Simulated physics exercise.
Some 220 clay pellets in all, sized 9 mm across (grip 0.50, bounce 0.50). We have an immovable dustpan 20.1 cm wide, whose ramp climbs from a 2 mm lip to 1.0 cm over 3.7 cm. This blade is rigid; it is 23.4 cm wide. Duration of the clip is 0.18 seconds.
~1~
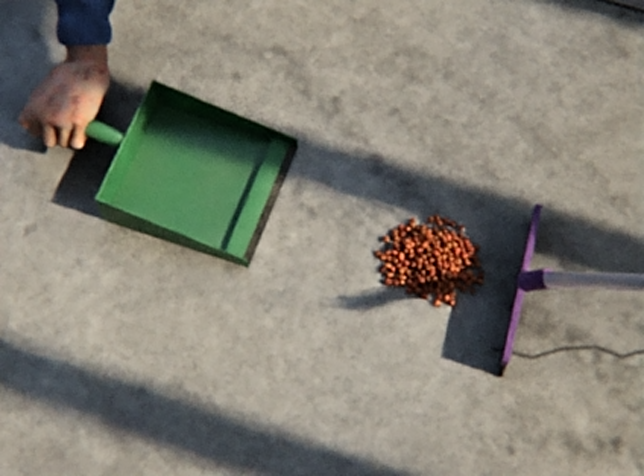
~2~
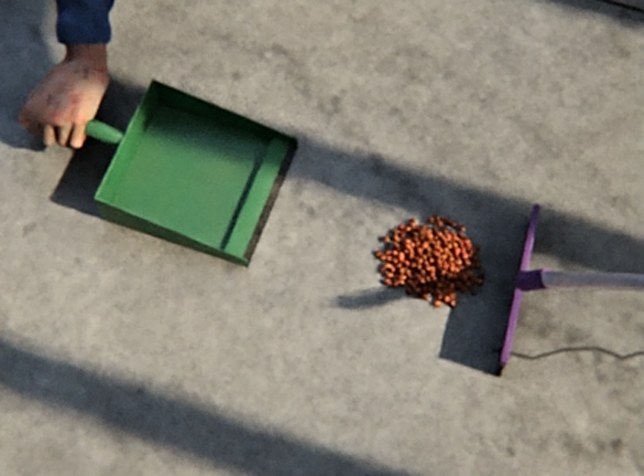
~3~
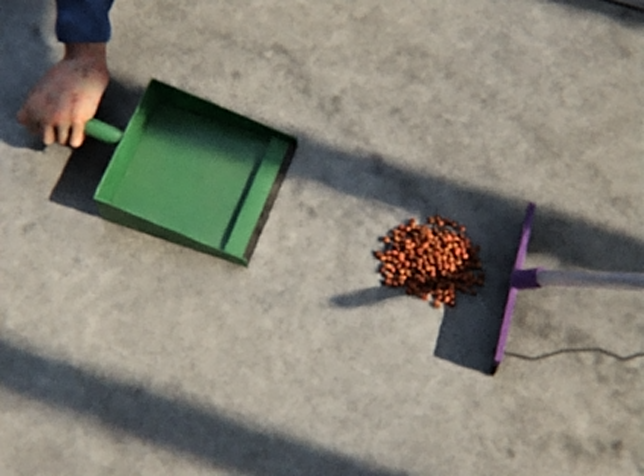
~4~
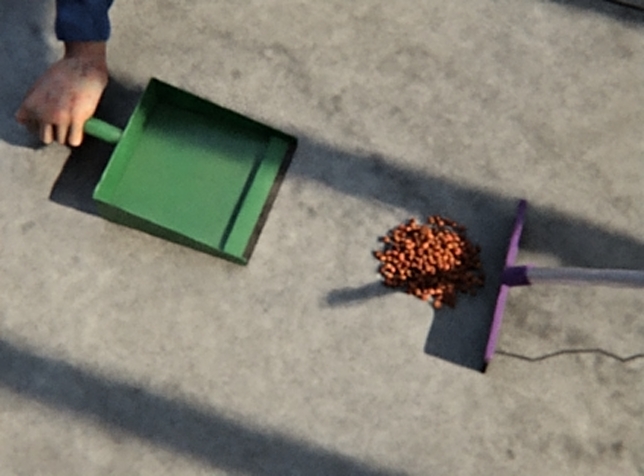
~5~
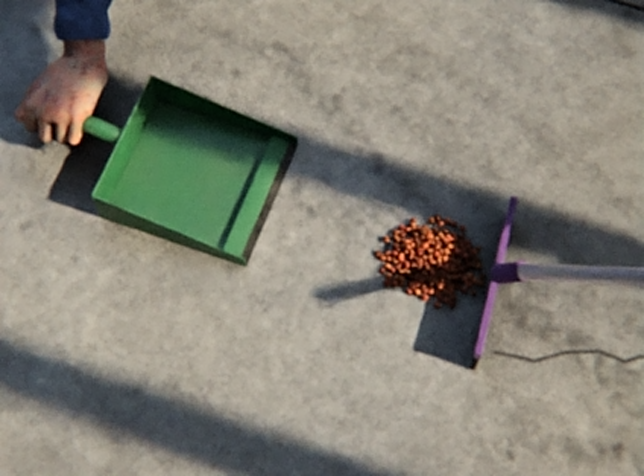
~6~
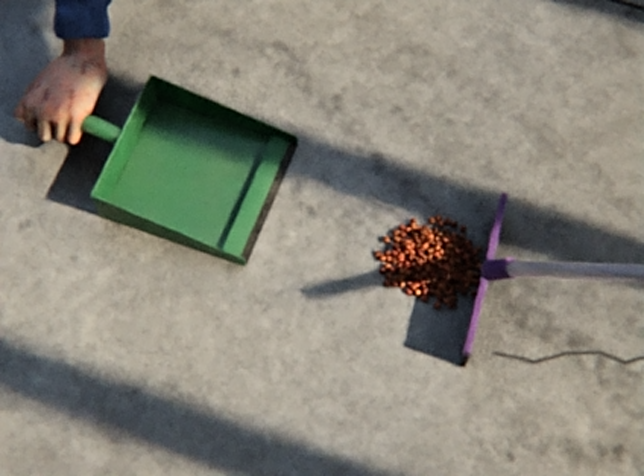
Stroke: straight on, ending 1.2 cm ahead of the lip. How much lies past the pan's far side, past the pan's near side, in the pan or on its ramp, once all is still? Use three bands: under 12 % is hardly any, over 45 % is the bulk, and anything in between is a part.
Far side: Hardly any, near side: Hardly any, pan: The bulk.
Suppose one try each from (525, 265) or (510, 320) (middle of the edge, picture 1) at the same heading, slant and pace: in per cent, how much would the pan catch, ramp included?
First try about 40 per cent, second about 45 per cent.
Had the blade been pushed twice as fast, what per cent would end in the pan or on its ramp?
I'd put it at close to 50 per cent.
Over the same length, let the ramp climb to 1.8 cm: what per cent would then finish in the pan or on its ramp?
45 %.
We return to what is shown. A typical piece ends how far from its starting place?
I'd put it near 24 cm.
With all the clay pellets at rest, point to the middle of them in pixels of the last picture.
I'd say roughly (268, 204).
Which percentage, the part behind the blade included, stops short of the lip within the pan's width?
40 per cent.
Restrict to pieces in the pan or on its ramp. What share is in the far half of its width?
About 50 %.
Then, 0.35 s after the last picture, middle of the blade 17 cm from the lip; 0 % over the lip, far side 0 %, near side 5 %.
Then, 0.59 s after the last picture, middle of the blade 8 cm from the lip; 0 % over the lip, far side 0 %, near side 5 %.
Then, 0.93 s after the last picture, middle of the blade 2 cm from the lip; 50 % over the lip, far side 0 %, near side 5 %.
In the end, far side 0 %, near side 5 %, pan 50 %, in front of the lip or behind the blade 40 %.
